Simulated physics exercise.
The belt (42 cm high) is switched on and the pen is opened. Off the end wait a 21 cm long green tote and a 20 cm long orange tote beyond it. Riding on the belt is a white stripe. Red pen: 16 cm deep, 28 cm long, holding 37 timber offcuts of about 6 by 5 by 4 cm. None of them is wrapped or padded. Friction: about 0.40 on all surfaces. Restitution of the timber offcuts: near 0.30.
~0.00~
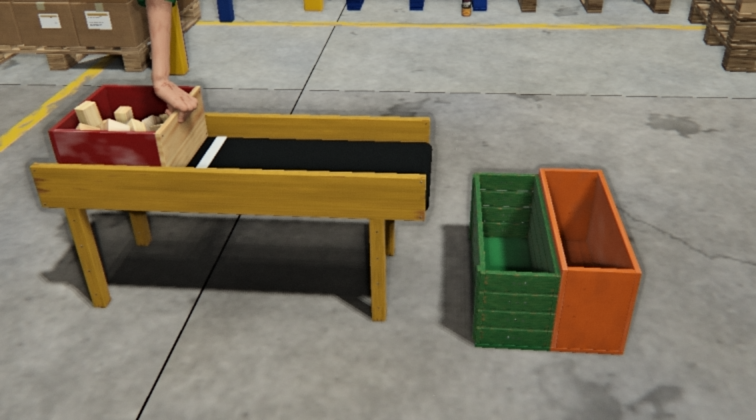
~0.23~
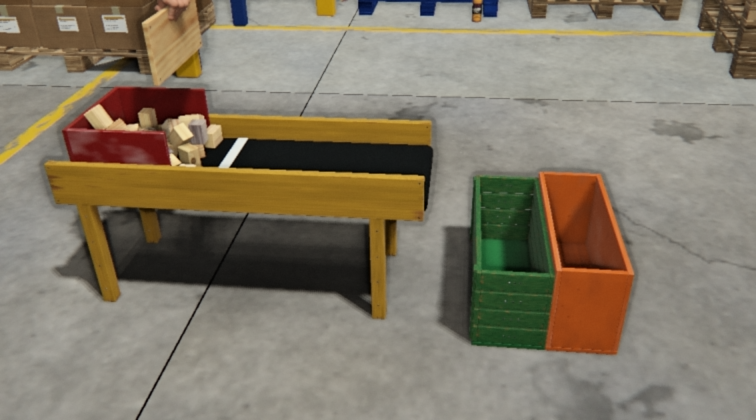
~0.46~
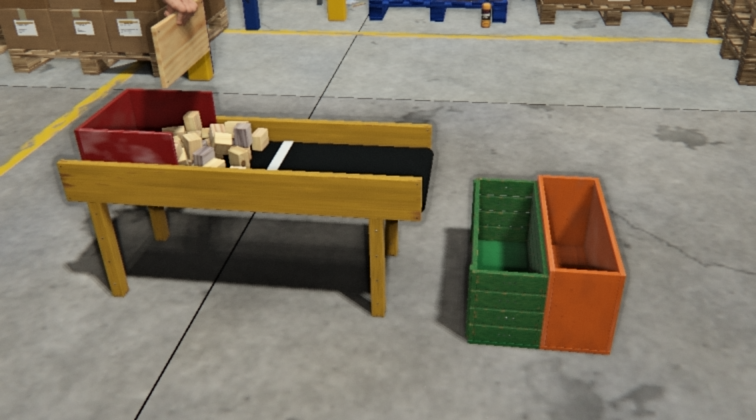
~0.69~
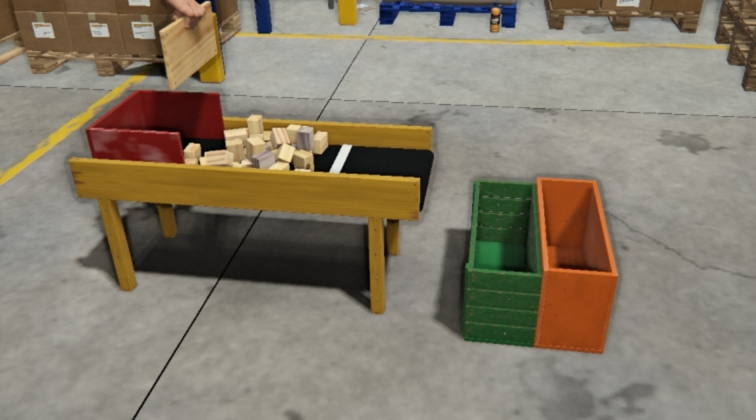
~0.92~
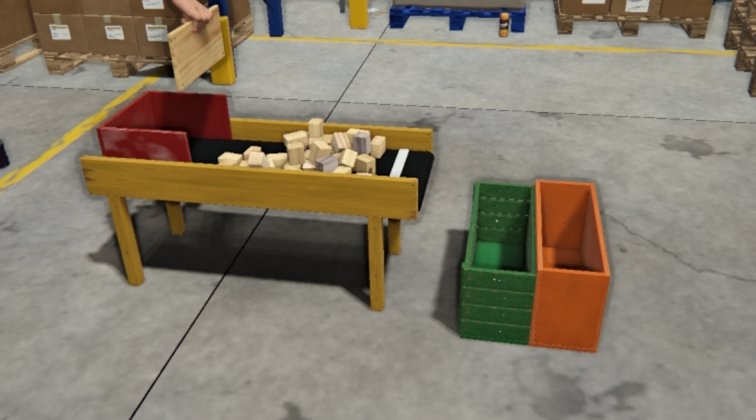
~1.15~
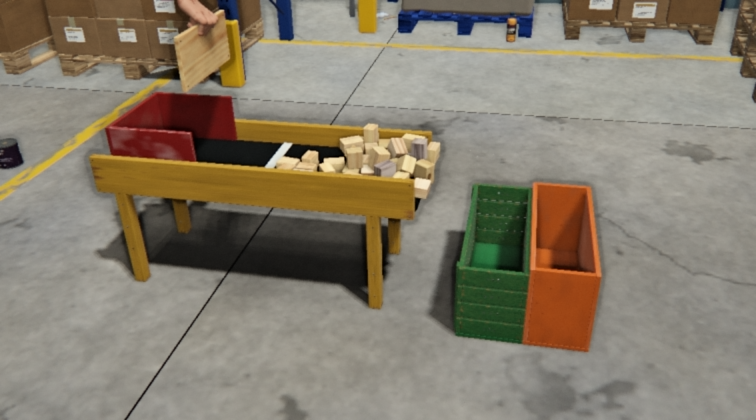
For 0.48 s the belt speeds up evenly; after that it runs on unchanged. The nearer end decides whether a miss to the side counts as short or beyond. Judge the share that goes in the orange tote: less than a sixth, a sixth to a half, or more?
Looks like a minor share below a sixth of the load winds up in the orange tote.
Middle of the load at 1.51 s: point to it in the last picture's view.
Look near pixel (457, 203).
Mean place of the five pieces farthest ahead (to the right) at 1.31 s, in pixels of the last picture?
Roughly at (466, 201).
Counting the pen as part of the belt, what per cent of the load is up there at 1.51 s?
It comes to about 20 per cent.
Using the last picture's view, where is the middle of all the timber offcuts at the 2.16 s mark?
The middle lies close to (495, 281).
After 1.31 s, 22 on the belt and 15 in the air.
After 1.51 s, 11 in the green tote, 7 on the belt and 19 in the air.
After 1.80 s, 27 in the green tote, 3 on the ground short of the green tote and 7 in the air.
Outcome (at 2.16 s), 30 in the green tote and 7 on the ground short of the green tote. Asked share, 0 of 37, 0 per cent.
